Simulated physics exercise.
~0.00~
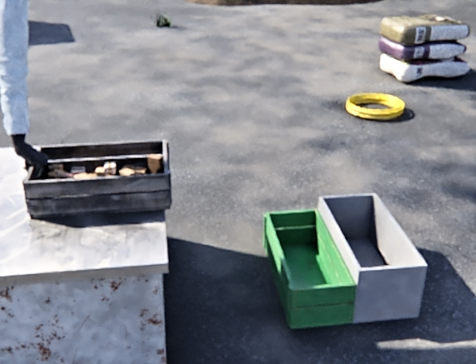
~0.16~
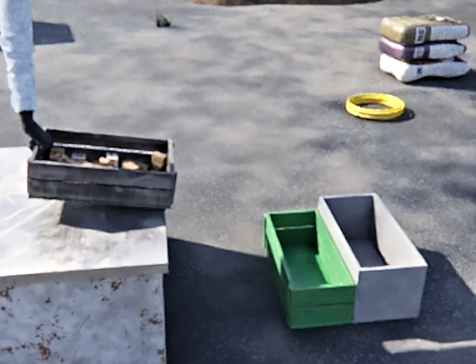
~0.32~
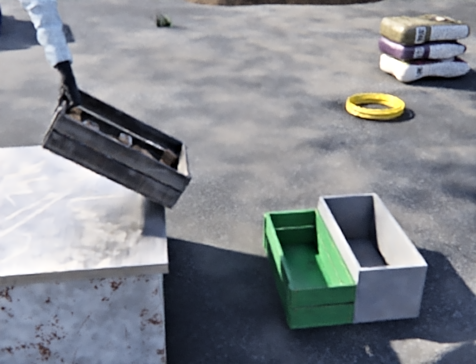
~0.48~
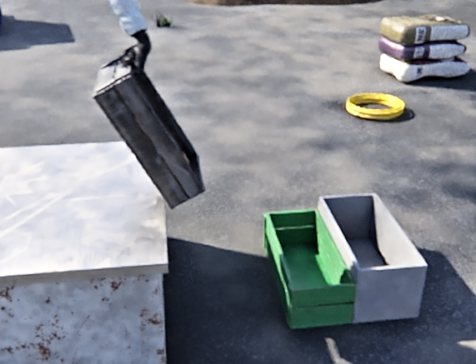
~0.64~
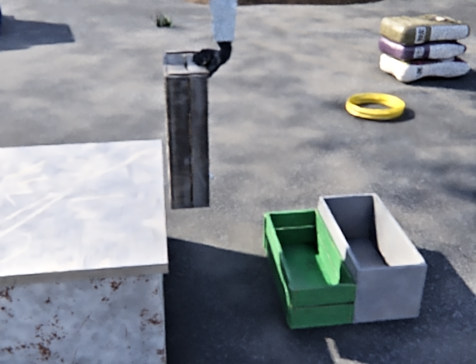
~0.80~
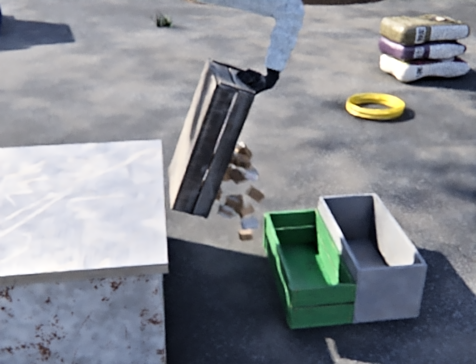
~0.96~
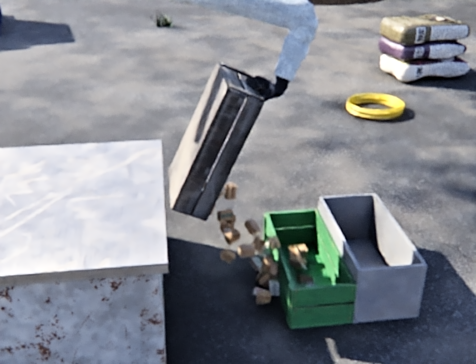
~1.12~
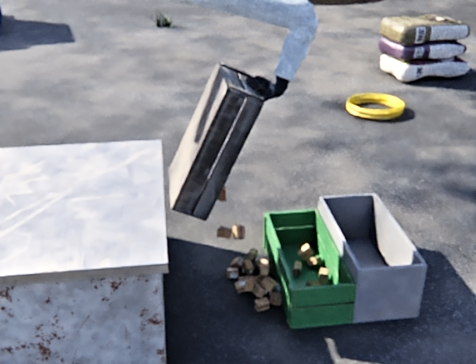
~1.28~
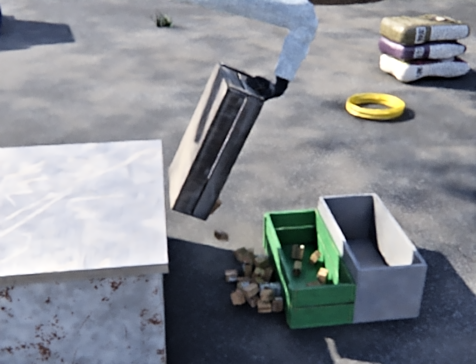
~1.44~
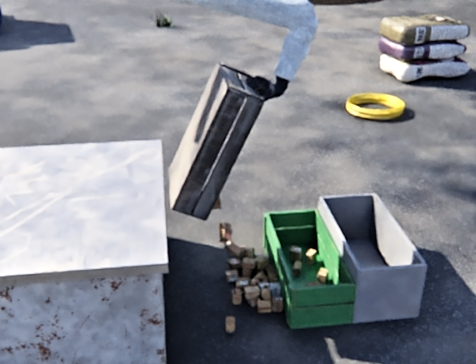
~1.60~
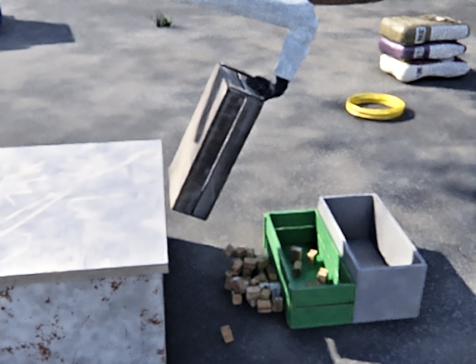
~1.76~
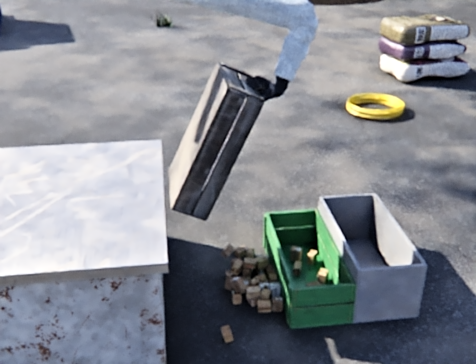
At the start, a gloved hand grips a black tote of small brownish pieces on a pale bench, with a green tub and a grey tote standing side by side on the ground to the right. The hand lifts the black tote and swings it rightward, tipping it steeply past the bench edge. Once it passes upright, the pieces tumble out in a stream. Some drop into the green tub, but most land on the ground before it. The tote is held tilted while the last few fall, leaving a heap beside the green tub, a few pieces inside it, and the grey tote empty.
